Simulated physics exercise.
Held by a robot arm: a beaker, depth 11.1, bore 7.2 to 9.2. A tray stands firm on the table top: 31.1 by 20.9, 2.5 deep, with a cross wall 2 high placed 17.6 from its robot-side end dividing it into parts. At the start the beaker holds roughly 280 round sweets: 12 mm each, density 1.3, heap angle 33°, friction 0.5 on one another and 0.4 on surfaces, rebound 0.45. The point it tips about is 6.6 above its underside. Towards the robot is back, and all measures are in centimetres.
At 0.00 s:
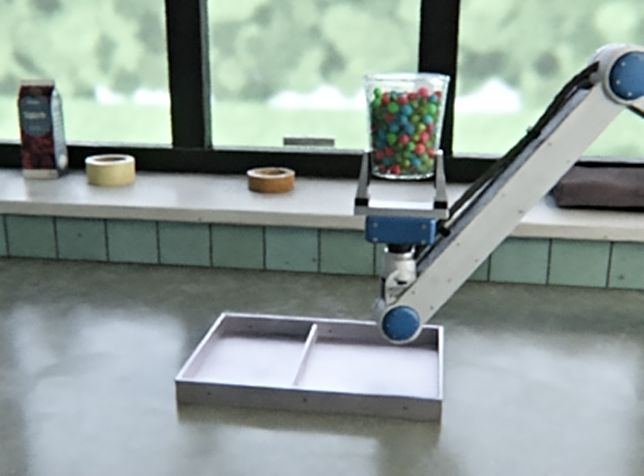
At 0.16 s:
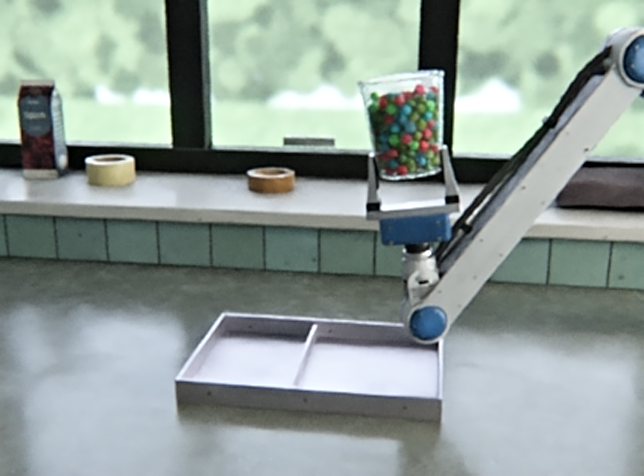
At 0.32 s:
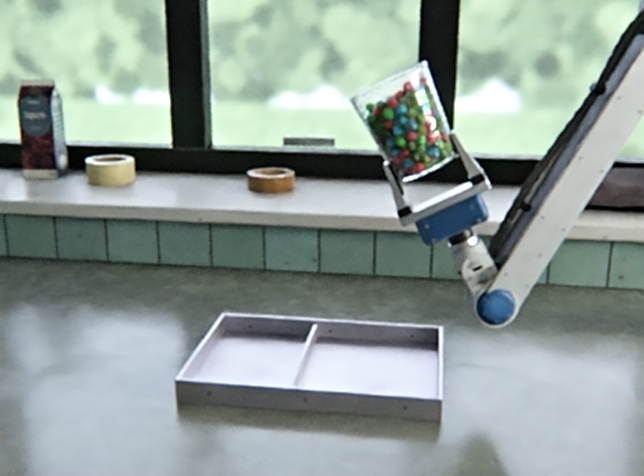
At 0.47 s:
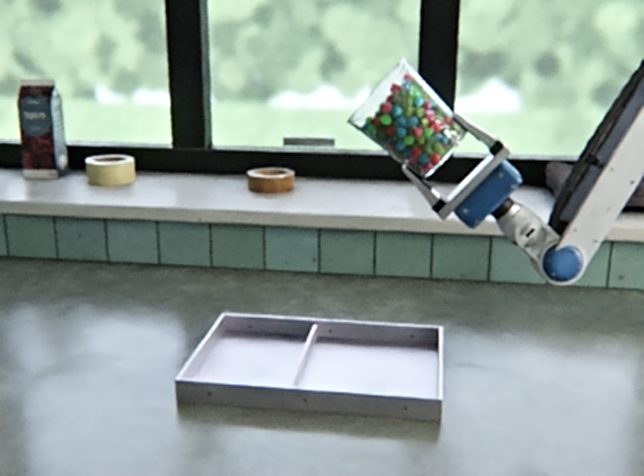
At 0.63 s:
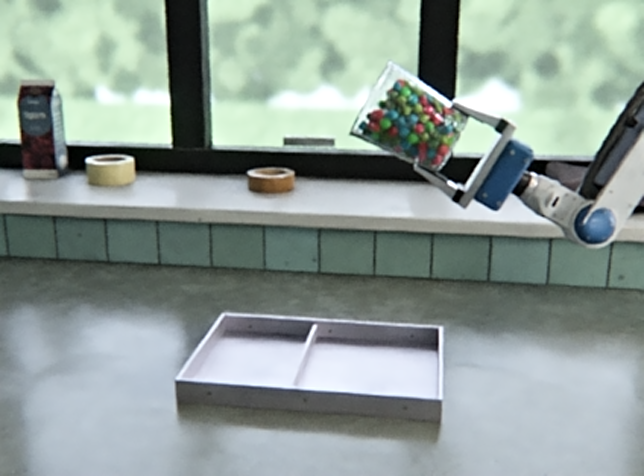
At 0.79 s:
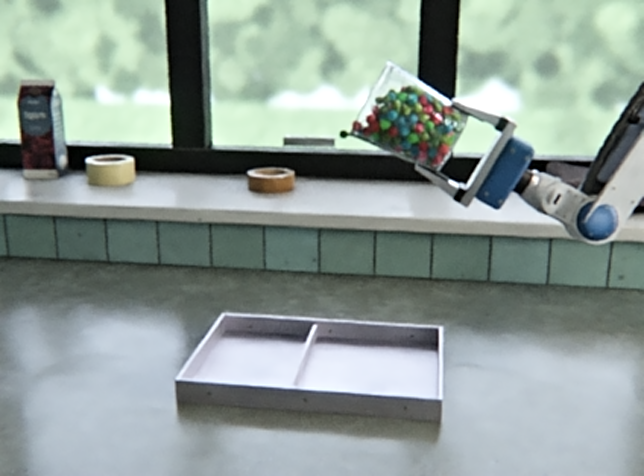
Robot arm tilting a clear beaker of colourful round sweets leftward above a divided tray, one sweet leaving the rim.
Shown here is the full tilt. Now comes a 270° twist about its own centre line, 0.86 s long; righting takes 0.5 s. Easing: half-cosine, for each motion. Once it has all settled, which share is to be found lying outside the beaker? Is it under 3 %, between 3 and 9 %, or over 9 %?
Between 3 and 9 %.
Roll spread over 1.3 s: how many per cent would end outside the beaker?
With that change you'd see near 10 per cent.
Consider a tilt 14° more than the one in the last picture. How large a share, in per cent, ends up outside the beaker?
30 %.
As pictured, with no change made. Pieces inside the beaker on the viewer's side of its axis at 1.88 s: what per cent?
Some 55 per cent.
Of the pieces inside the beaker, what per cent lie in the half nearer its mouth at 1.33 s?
50 %.
By 1.33 s, tipped 63°, highest piece 37 above the table; 271 in the beaker, 2 in the robot-side part, 5 in flight or on a rim.
By 1.88 s, tipped 36°, highest piece 37 above the table; 261 in the beaker, 11 in the robot-side part, 4 in the far-side part, 2 in flight or on a rim.
By 2.35 s, upright, highest piece 38 above the table; 261 in the beaker, 11 in the robot-side part, 6 in the far-side part.
By 3.05 s, upright, highest piece 38 above the table; 261 in the beaker, 11 in the robot-side part, 6 in the far-side part.
Final count, 261 in the beaker, 11 in the robot-side part, 6 in the far-side part. That is 6 % outside the beaker.
